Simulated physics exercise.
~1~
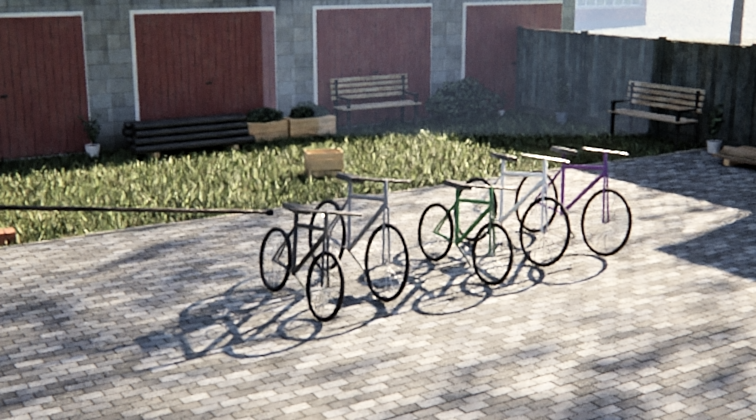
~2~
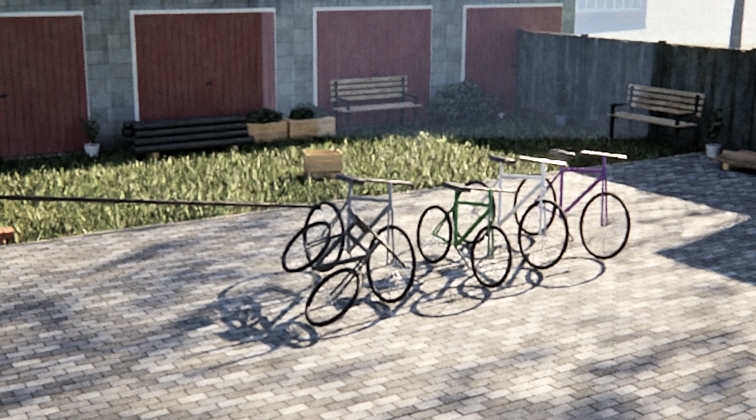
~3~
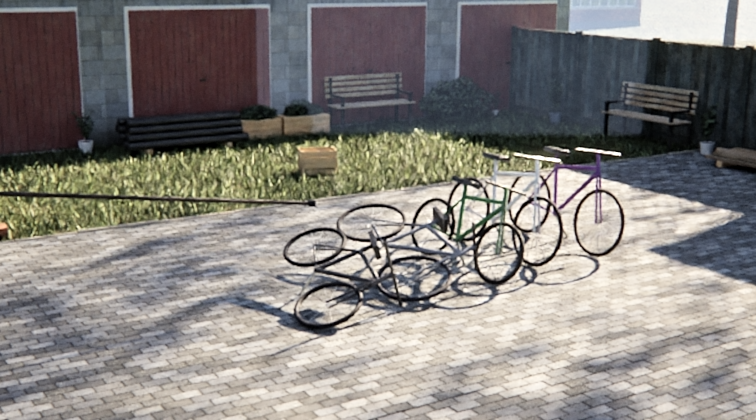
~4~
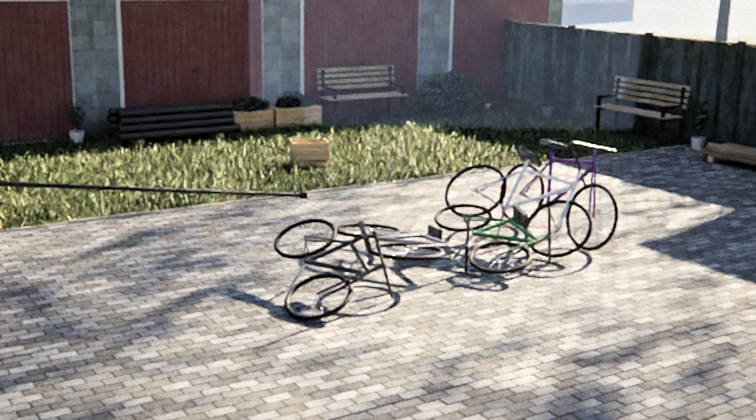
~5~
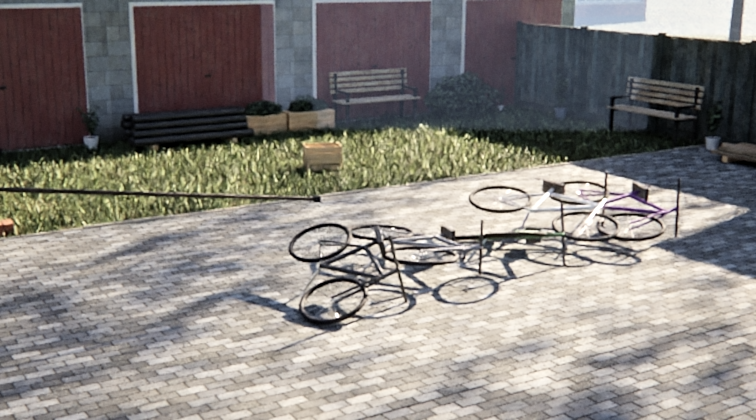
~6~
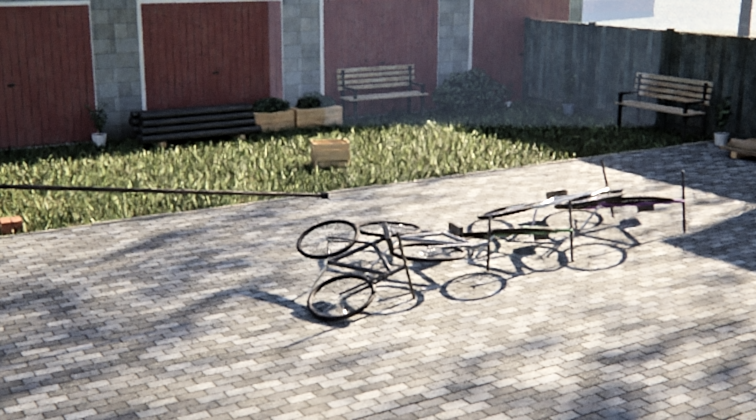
The video shows five bicycles standing in a row on a sunlit paved yard as a dark pole pushes in from the left and the nearest one tips over. The others, including a green one and a purple one, topple in turn until all lie fallen in a tangled line.
